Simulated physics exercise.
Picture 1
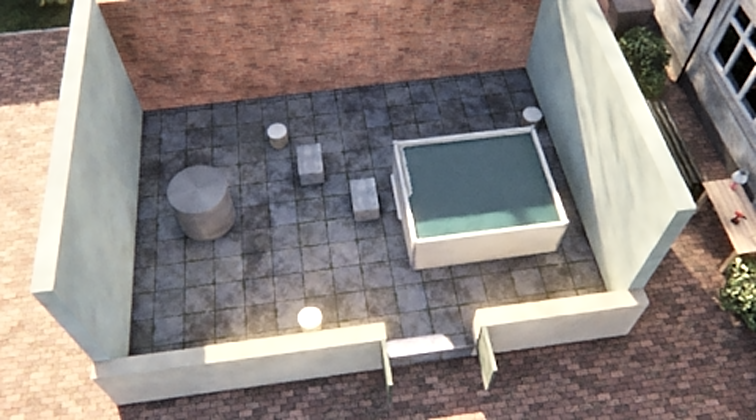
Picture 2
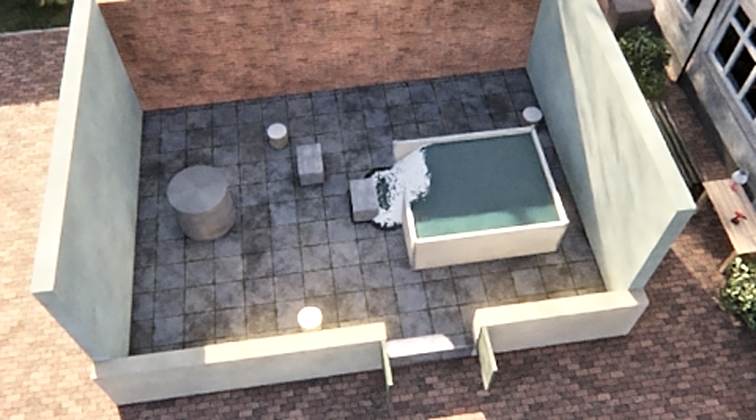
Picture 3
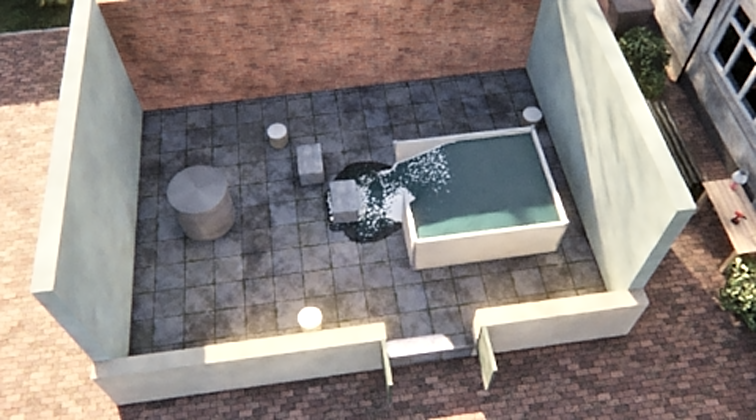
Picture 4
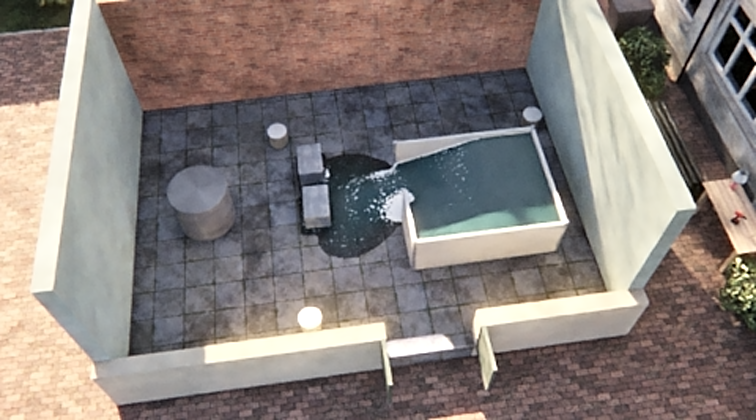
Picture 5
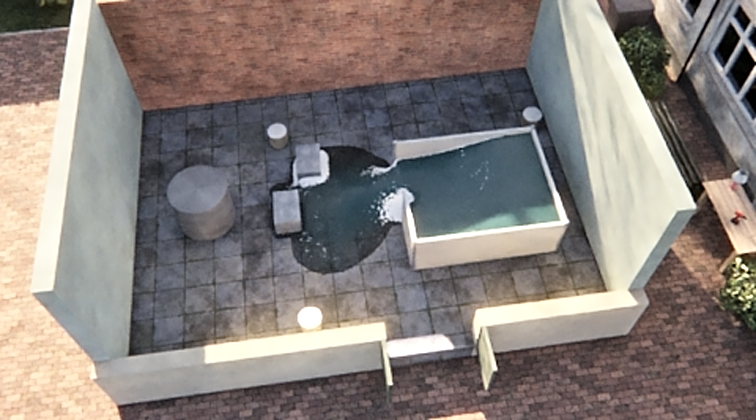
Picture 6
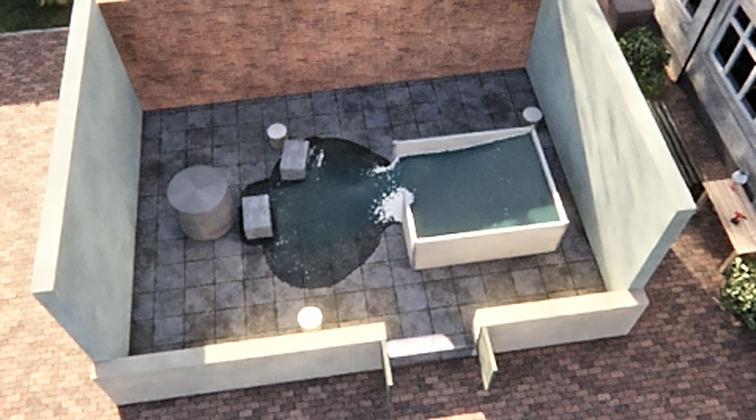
The footage shows water pouring through a gap in the left side of a raised tank in a walled yard, spreading across the paving and pushing one gray crate leftward, then shifting a second crate slightly left.
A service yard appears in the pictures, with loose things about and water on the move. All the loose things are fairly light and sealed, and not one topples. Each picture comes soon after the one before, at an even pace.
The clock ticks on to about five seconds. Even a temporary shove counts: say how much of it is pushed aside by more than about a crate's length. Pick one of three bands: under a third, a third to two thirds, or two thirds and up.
Two thirds and up.
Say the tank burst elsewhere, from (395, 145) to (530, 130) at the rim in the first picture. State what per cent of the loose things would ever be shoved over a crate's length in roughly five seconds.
I'd guess around 60 percent of them.
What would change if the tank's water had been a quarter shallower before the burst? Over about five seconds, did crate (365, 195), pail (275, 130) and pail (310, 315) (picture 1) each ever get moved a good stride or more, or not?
Beyond that, then beyond that, then not beyond that.
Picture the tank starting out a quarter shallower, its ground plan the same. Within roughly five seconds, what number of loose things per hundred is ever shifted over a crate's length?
Roughly 60 in a hundred.
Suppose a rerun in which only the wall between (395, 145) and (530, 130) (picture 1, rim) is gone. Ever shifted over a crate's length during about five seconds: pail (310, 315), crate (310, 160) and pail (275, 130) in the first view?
Never got that far, got that far, got that far.
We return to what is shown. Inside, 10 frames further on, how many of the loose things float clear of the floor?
So that is 3.
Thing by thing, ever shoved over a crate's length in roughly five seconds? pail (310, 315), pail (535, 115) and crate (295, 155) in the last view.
As listed: Travels that far, falls short and travels that far.
A moment on, 2 of 5 are well off their spots; 0 afloat.
Next, 3 of 5 are well off their spots; 3 afloat.
Later, 3 of 5 are well off their spots; 3 afloat.
In the end, 4 of 5 are well off their spots, and 4 have been at some point; 4 afloat.
